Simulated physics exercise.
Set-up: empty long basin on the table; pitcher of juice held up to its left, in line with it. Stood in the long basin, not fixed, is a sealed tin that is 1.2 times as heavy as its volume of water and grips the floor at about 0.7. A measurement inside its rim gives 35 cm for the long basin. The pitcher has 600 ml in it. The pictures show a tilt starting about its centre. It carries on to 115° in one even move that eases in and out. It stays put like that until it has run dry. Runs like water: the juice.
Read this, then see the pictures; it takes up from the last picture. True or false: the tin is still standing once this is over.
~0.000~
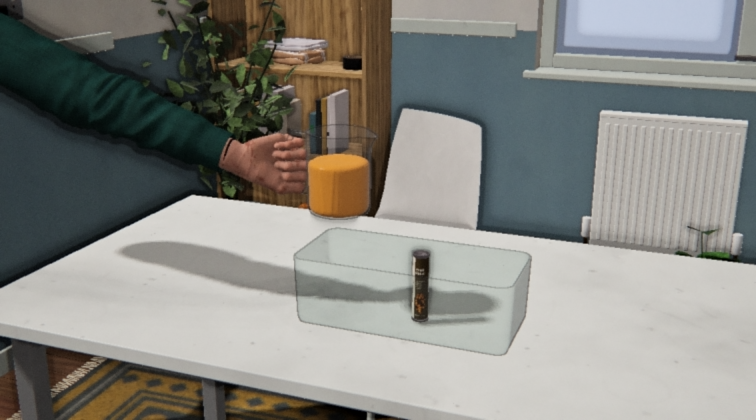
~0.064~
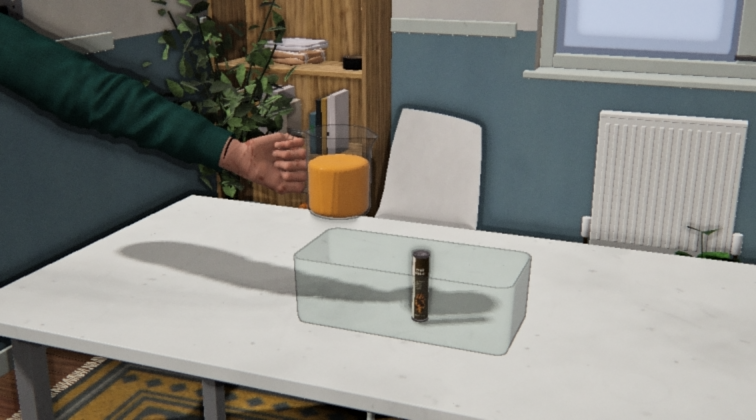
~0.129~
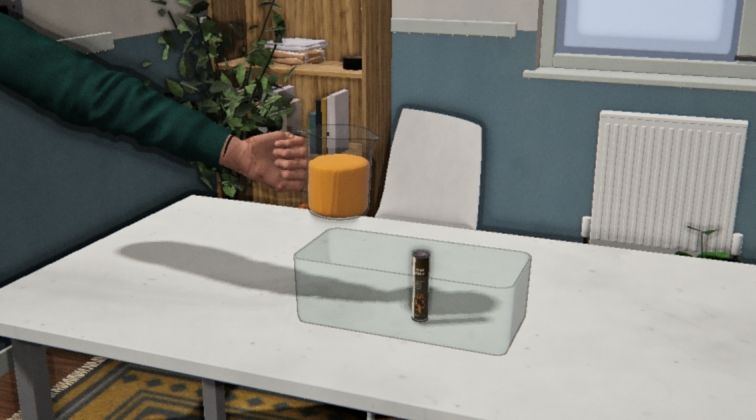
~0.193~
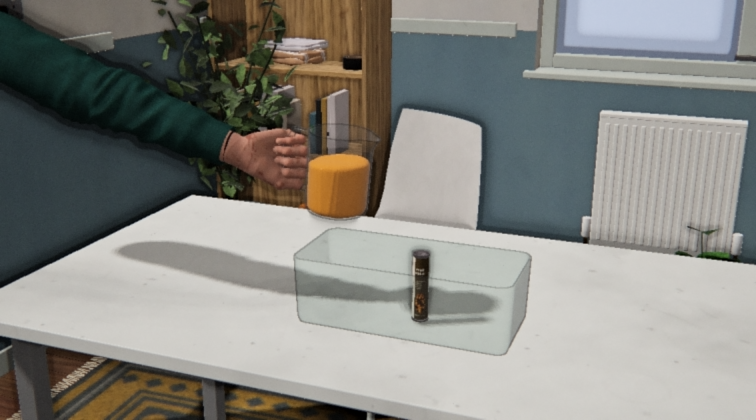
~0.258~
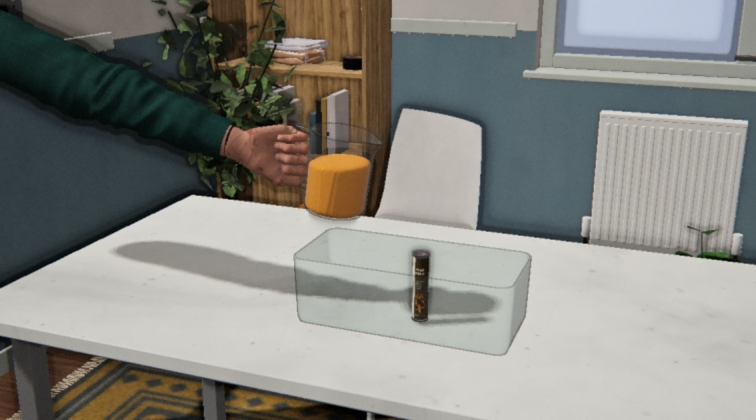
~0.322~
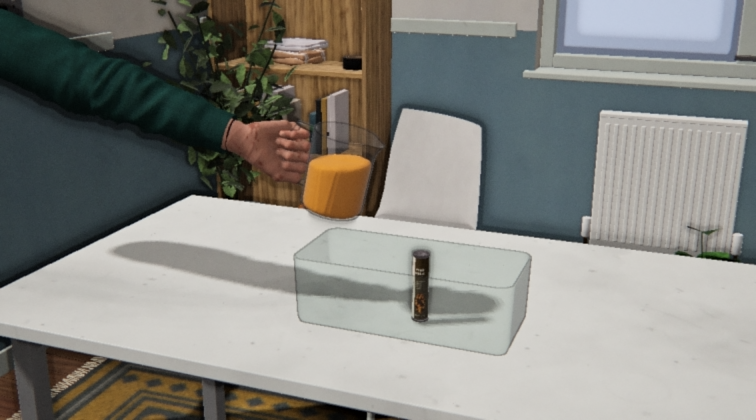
False.
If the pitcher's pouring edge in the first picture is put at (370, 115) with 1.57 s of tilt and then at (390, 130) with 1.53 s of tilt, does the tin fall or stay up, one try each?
The tin overturns the first time and overturns the second time.
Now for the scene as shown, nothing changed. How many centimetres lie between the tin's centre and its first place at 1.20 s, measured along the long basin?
Close to 1 cm.
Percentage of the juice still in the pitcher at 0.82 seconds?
I reckon about 94 in a hundred is still held.
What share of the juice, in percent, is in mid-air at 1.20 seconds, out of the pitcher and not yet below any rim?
Near 16 percent.
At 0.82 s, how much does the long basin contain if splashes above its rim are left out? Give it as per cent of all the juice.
Roughly 0 percent of it.
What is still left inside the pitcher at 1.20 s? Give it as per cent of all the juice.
Roughly 32 percent remains.
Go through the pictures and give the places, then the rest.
Tilt 0°; pouring edge (377, 136); surface from (313, 158) to (368, 164); the long basin's rim runs from (312, 243) to (523, 272); the tin's top is at (421, 256), in the first frame.
Tilt 1°; pouring edge (377, 137); surface from (313, 158) to (369, 164), in the second frame.
Tilt 2°; pouring edge (378, 138); surface from (313, 158) to (369, 164), in the third frame.
Tilt 5°; pouring edge (380, 140); surface from (314, 159) to (369, 164), in the fourth frame.
Tilt 8°; pouring edge (382, 143); surface from (313, 159) to (370, 165), in the fifth frame.
Tilt 13°; pouring edge (384, 147); surface from (313, 159) to (371, 165), in the sixth frame.
By 0.82 s the tilt is 66° and 94 per cent is still to pour; the tin stands where it began.
By 1.20 s the tilt is 104° and 31 per cent is still to pour; the tin leans 14°.
By 1.58 s the tilt is 115° and 0 per cent is still to pour; the tin lies on its side.
By 2.00 s the tilt is 115° and 0 per cent is still to pour; the tin lies on its side.
At rest the tin lies on its side.
